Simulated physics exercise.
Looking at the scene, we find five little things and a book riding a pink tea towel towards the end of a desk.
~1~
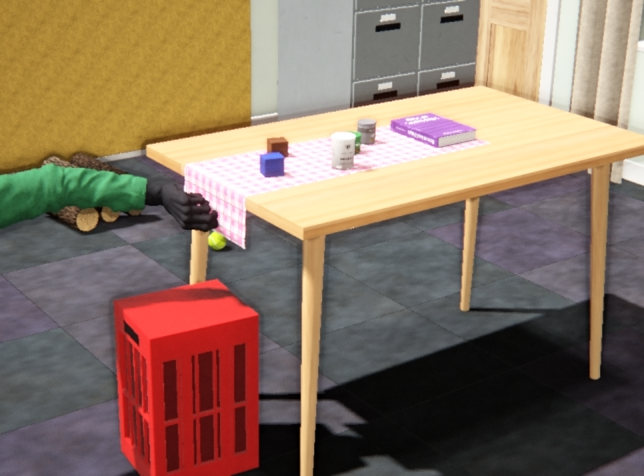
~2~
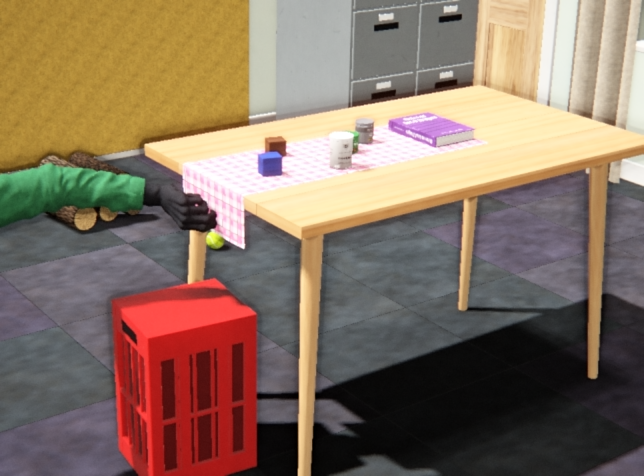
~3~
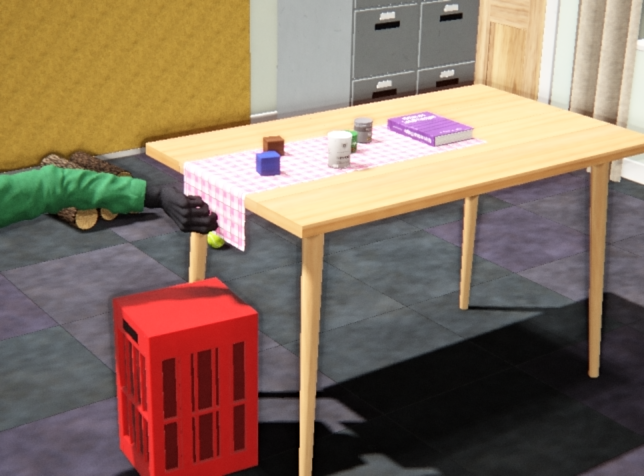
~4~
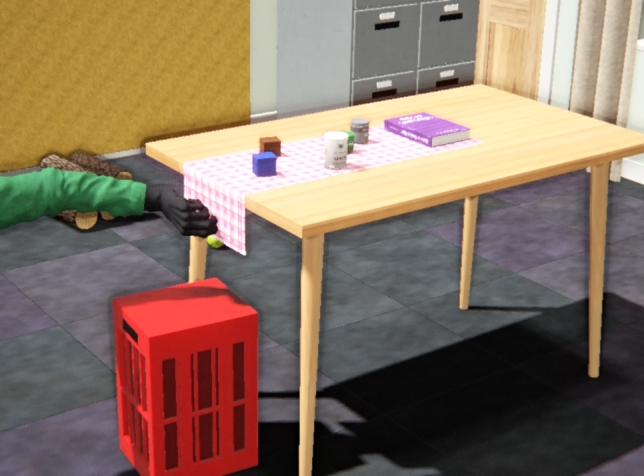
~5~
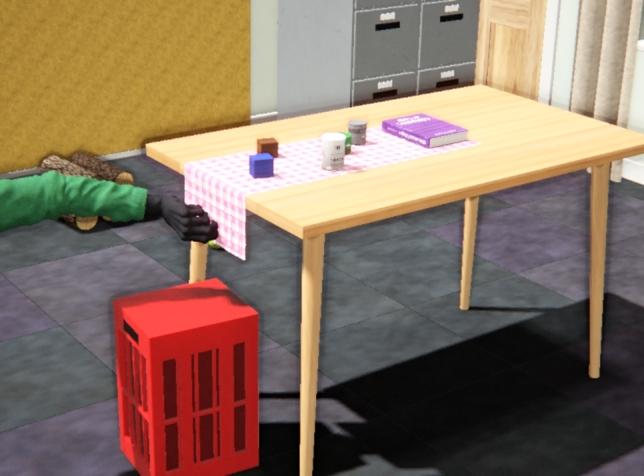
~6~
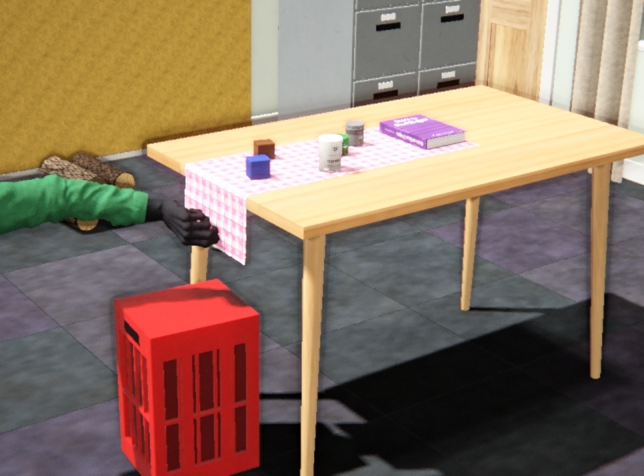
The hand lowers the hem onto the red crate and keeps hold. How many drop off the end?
Gone: One.
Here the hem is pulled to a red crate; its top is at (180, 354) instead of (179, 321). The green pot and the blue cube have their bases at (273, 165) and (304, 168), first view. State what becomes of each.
Green pot is gone, blue cube is gone.
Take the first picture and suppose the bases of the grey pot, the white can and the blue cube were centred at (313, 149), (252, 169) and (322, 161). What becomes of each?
Result - the grey pot stays put, the white can comes off, and the blue cube stays put.
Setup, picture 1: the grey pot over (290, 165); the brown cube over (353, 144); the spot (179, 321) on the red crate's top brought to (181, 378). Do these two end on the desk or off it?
Grey pot is gone, brown cube stays.
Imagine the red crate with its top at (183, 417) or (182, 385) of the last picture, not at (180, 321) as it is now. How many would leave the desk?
4 and 3.
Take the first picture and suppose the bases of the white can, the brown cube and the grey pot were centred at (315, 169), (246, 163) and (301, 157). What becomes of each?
Of the three, the white can stays aloft, the brown cube ends off the top and the grey pot stays aloft.
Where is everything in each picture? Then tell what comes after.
Hem (245, 249); blue cube (272, 156); brown cube (278, 139); white can (344, 136); green pot (351, 134); grey pot (367, 121); top of the crate (179, 321), in the first frame.
Hem (245, 248); blue cube (270, 155), in the second frame.
Hem (244, 251); brown cube (274, 138), in the third frame.
Hem (245, 255); white can (336, 135); top of the crate (178, 319), in the fourth frame.
Hem (245, 260); green pot (341, 135), in the fifth frame.
Hem (245, 265); blue cube (258, 158); brown cube (264, 142); white can (331, 138); green pot (339, 136); grey pot (355, 123), in the sixth frame.
Soon after, hem near (215, 271); all still up.
Then, hem on the crate; blue cube gone.
At rest, hem on the crate; blue cube gone. The count of fallen things is one.
